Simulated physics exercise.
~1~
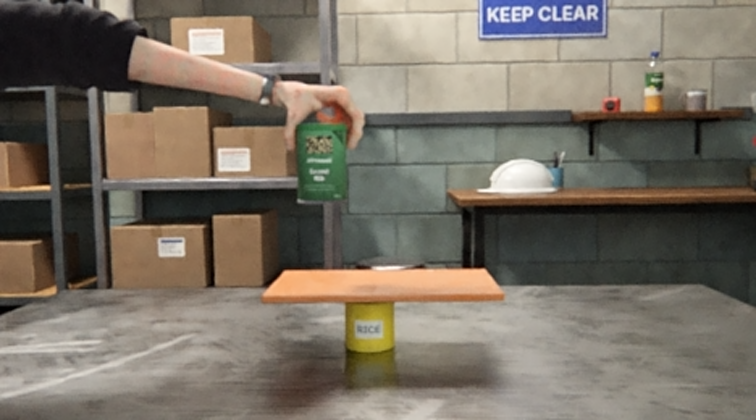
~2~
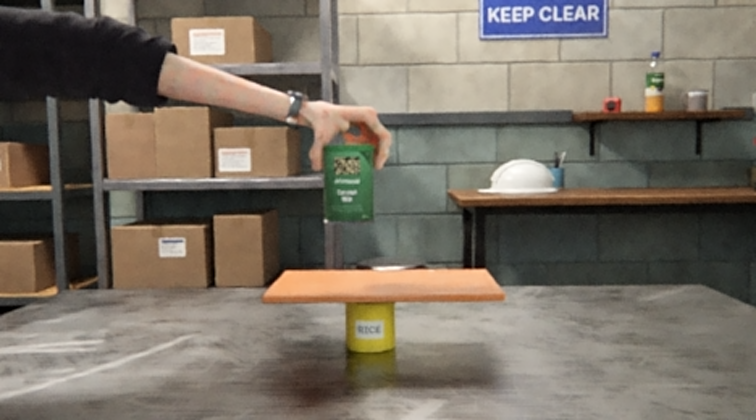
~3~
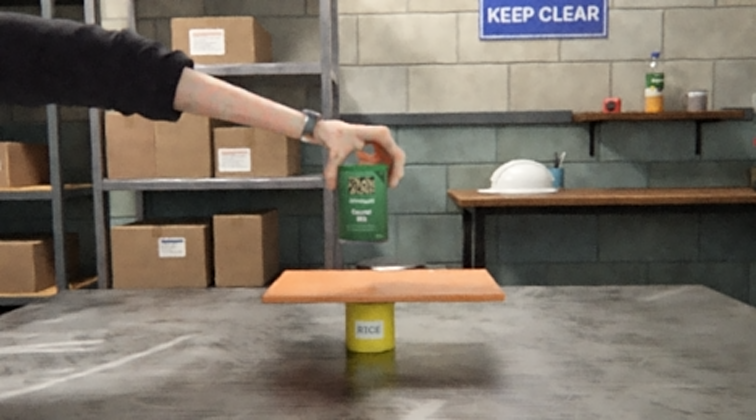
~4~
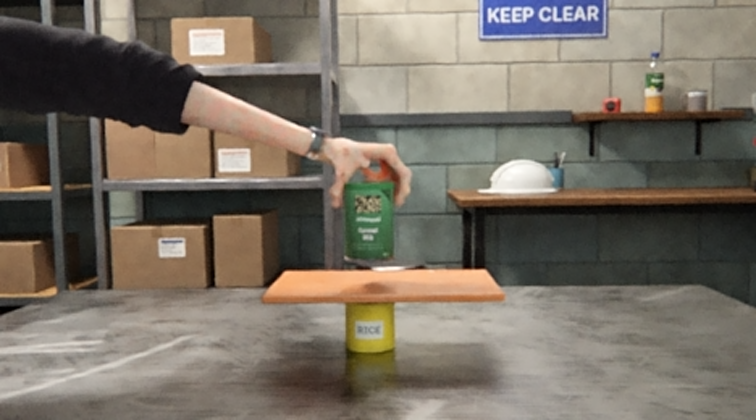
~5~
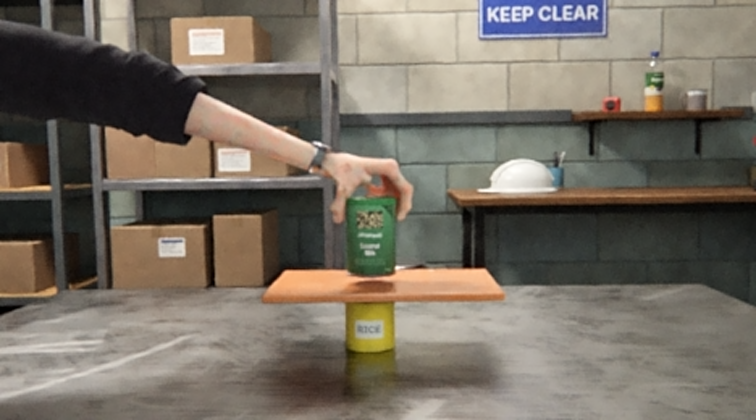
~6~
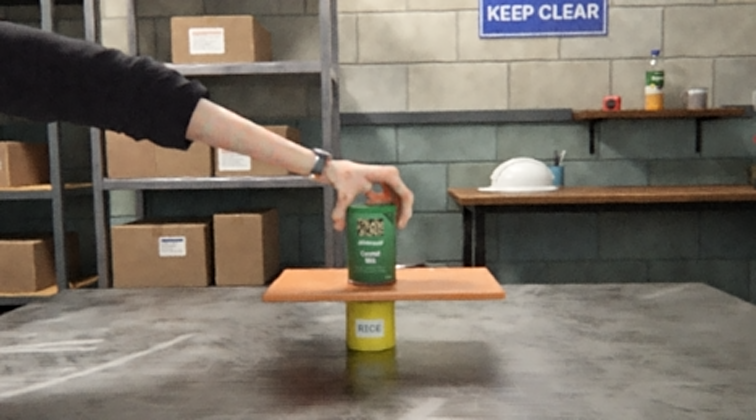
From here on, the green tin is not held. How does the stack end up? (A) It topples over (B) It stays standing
Answer: B.
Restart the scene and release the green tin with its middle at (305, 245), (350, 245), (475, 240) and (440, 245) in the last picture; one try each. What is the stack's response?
Topples, stands firm, topples, topples.
Then, 0.20 s on from there, no change.
Then, 0.50 s on from there, green tin resting near (372, 244).
In the end, all 3 unmoved. At the end, from the last picture's camera, green tin near (372, 244). The stack stays up.
